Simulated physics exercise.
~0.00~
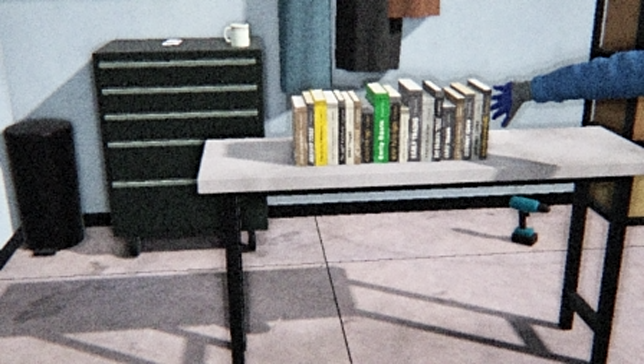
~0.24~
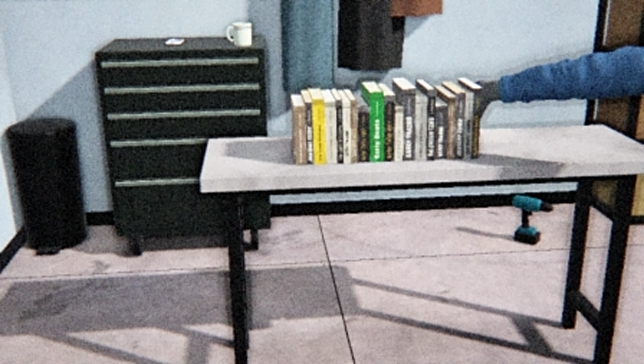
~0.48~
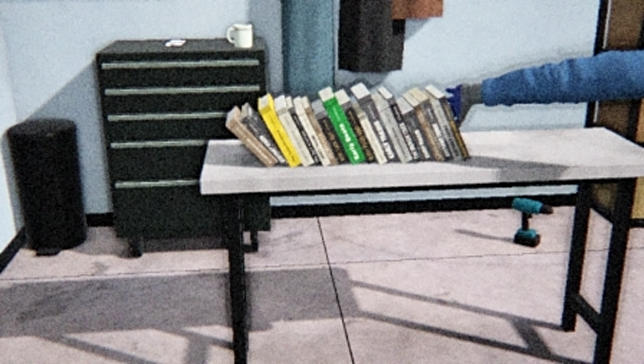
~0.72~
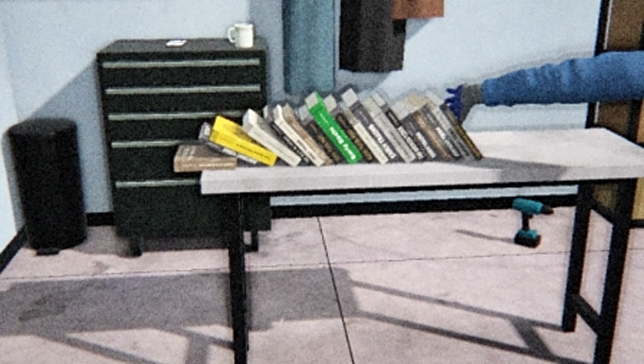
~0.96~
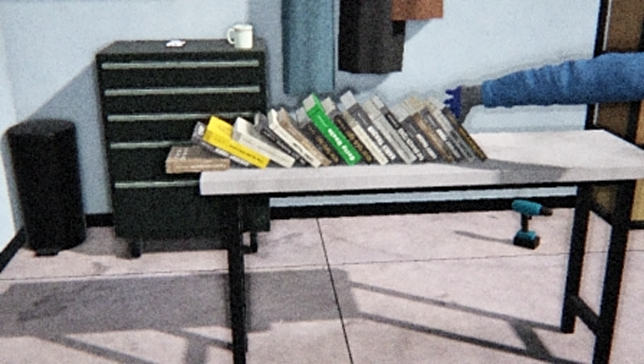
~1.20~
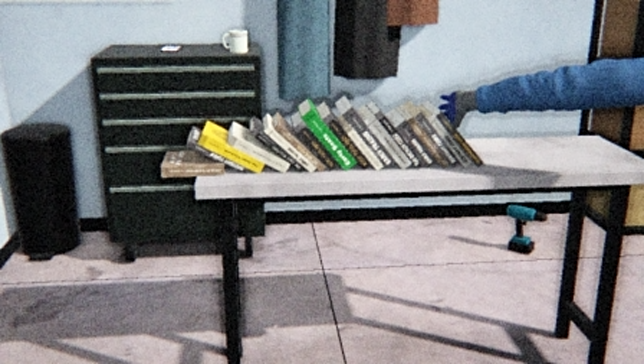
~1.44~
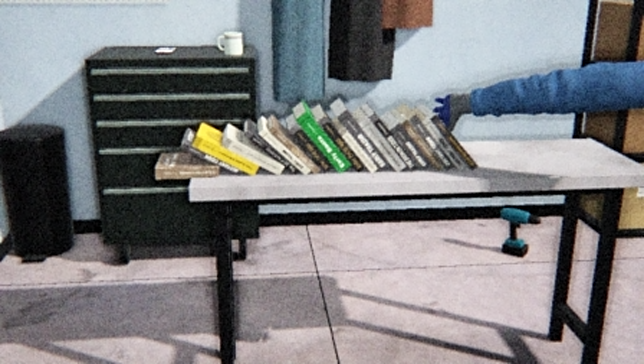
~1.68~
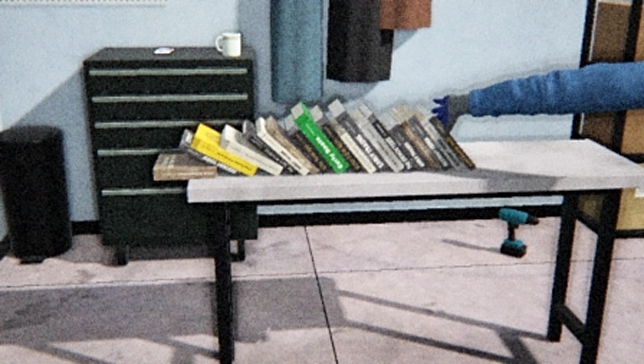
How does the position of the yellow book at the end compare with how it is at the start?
The yellow book stands upright in the row at the start, and by the end it is on its side towards the left end of the table.
